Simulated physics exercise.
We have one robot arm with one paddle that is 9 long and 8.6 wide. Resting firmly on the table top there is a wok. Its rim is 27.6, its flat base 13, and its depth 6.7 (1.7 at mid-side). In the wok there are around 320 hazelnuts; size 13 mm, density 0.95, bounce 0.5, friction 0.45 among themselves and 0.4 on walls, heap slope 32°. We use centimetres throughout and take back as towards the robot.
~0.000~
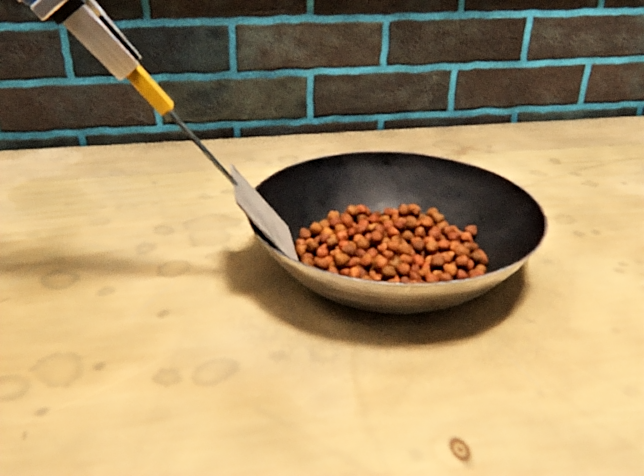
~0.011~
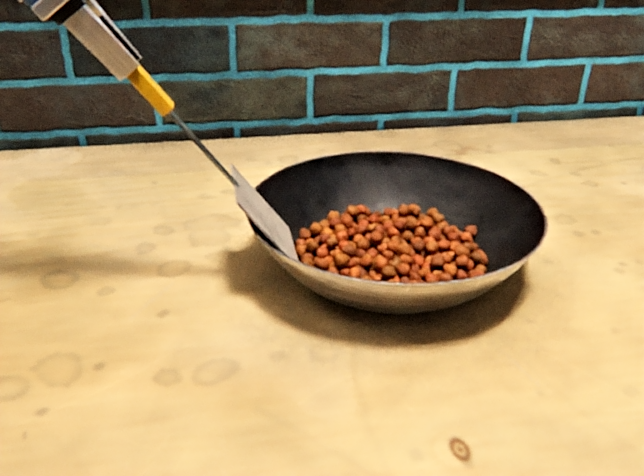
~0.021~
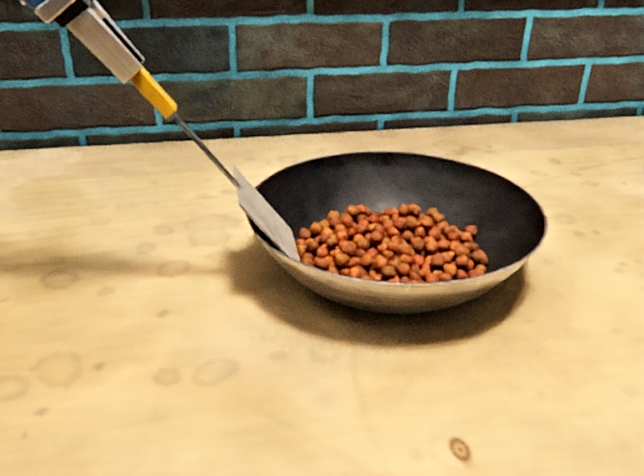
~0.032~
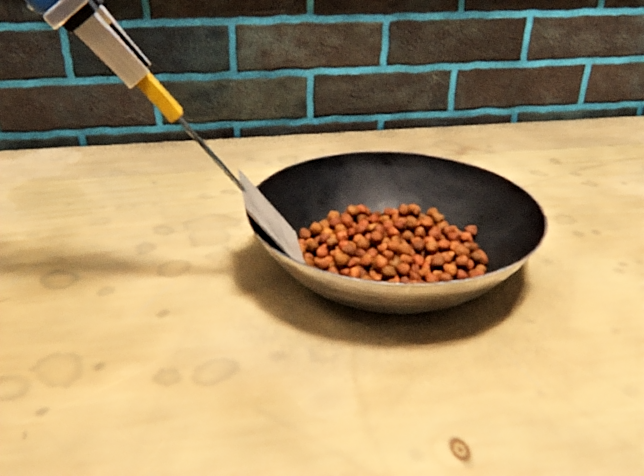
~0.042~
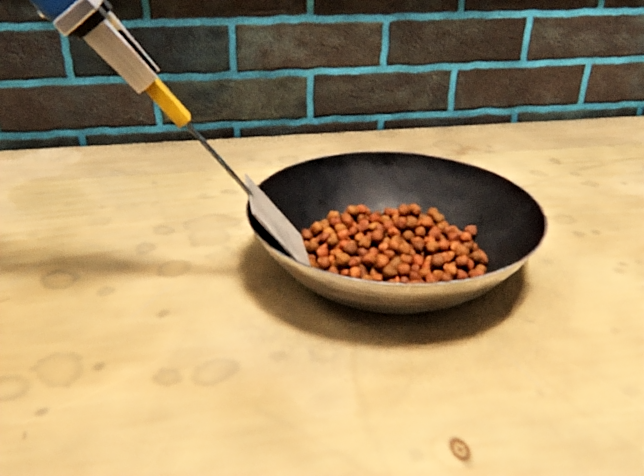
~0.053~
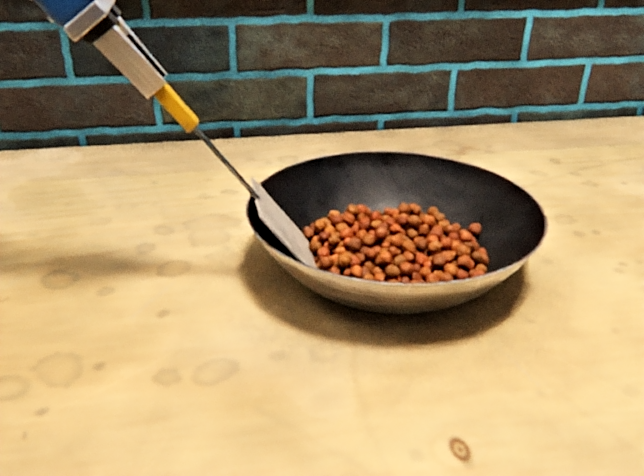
A robot arm, blue, grey and white with a yellow section, reaches in from the upper left over a pale wooden tabletop backed by dark bricks with turquoise mortar, seen from slightly above. Its flat grey paddle slants into the left side of a black-lined wok holding reddish-brown nuts. The paddle barely moves initially, then slides slightly right and down, nudging the nearest nuts, while the wok and camera stay still.
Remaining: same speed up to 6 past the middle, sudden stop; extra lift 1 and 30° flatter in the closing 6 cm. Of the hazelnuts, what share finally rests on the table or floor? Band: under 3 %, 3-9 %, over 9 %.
Under 3 %.
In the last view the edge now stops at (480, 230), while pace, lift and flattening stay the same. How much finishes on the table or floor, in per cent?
My guess is roughly 5 percent.
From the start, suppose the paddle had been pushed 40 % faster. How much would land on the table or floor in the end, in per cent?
0 per cent, about.
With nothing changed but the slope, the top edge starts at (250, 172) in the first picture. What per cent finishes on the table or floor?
0 percent or thereabouts.
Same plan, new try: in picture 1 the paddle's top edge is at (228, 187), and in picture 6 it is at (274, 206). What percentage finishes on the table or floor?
My guess would be close to 5 per cent.
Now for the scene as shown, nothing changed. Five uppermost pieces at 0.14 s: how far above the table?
They are some 5 cm up.
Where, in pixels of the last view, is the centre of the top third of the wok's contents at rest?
Around (473, 221).
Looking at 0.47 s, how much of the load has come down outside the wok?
Around 0 %.
After 0.14 s, sloping 54°, highest piece 6 above the table; 317 in the wok.
After 0.23 s, sloping 42°, highest piece 6 above the table; 317 in the wok.
After 0.47 s, sloping 24°, highest piece 7 above the table; 317 in the wok.
After 1.52 s, sloping 24°, highest piece 7 above the table; 317 in the wok.
At rest, 317 in the wok. That is 0 % on the table or floor.
